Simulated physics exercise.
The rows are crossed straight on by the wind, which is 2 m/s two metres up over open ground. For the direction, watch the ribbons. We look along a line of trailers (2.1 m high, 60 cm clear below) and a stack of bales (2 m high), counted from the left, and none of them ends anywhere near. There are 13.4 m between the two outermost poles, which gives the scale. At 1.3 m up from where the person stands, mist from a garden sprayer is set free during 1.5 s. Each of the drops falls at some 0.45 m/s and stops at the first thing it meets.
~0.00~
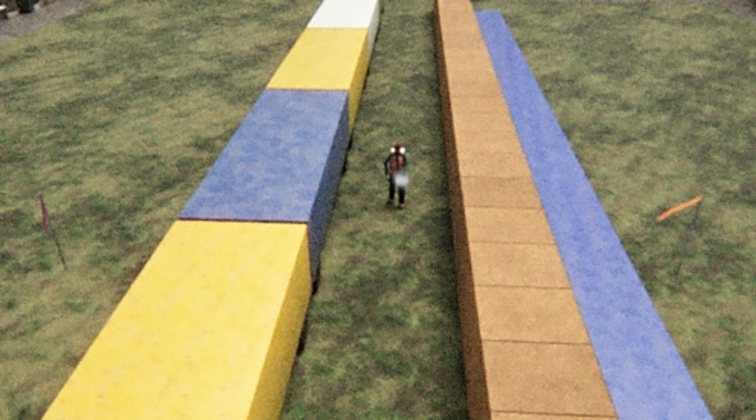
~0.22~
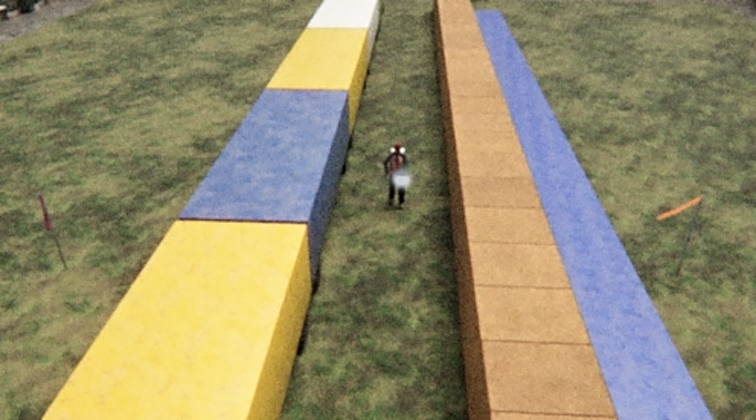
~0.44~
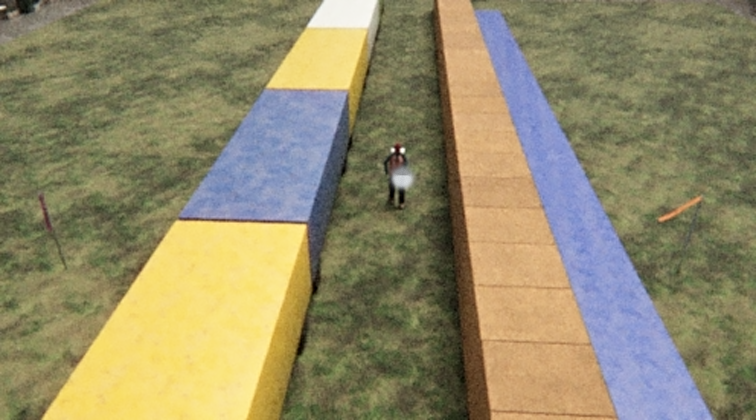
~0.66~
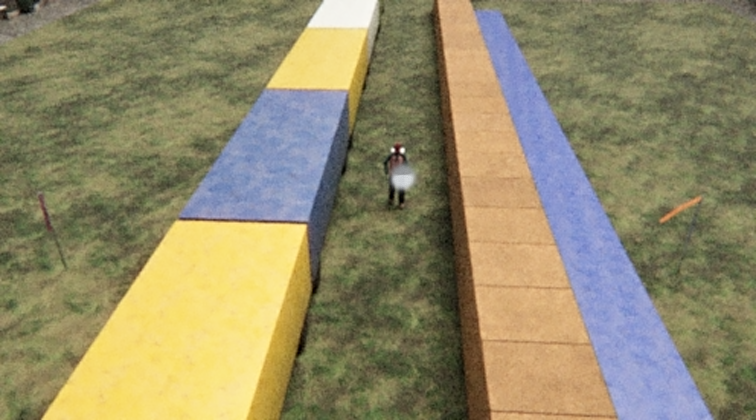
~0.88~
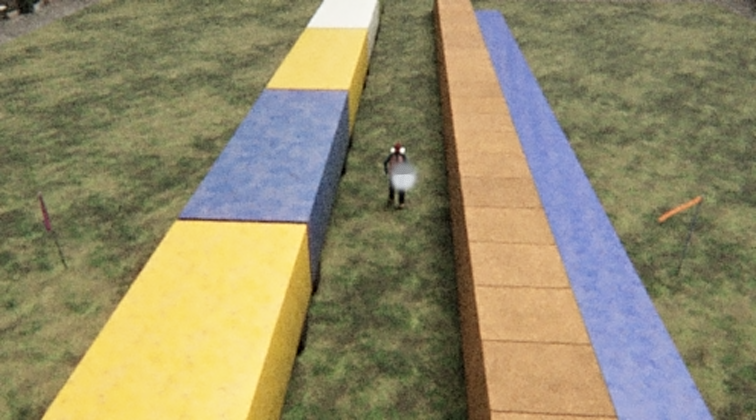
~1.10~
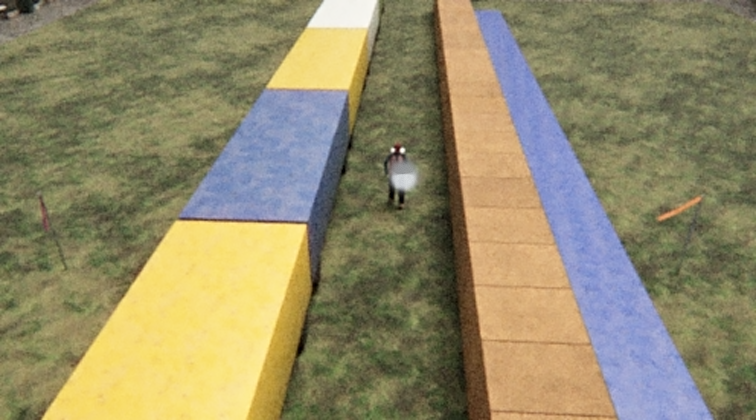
On a grassy field seen from above, the view looks along a lane of grass between long rows. A line of yellow, blue and white trailers runs up the left, a brown stack of bales and a flat blue strip run up the right, and a small dark figure stands between them. A pale puff of mist lingers by the figure, an orange ribbon on the right flutters slightly, and the camera stays still.
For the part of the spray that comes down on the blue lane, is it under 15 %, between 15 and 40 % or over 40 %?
The part of the spray that comes down on the blue lane is not even 15 %.
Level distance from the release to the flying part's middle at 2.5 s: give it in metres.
Around 0.0 m.
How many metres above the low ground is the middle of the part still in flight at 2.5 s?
The middle is at about 1.6 m above the low ground.
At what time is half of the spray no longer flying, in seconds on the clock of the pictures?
About 20.0 seconds.
After 2.5 s, 100 % is in the air or yet to come; 0 % lies on the blue lane; the middle of what still flies is 1.6 m above the low ground, near (403, 168).
After 4.0 s, 99 % is in the air or yet to come; 0 % lies on the blue lane; the middle of what still flies is 1.7 m above the low ground, near (390, 164).
After 8.0 s, 90 % is in the air or yet to come; 0 % lies on the blue lane; the middle of what still flies is 1.2 m above the low ground, near (400, 181).
After 20.0 s, 50 % is in the air or yet to come; 0 % lies on the blue lane; the middle of what still flies is 1.4 m above the low ground, near (409, 177).
After 45.0 s, 5 % is in the air or yet to come; 0 % lies on the blue lane.
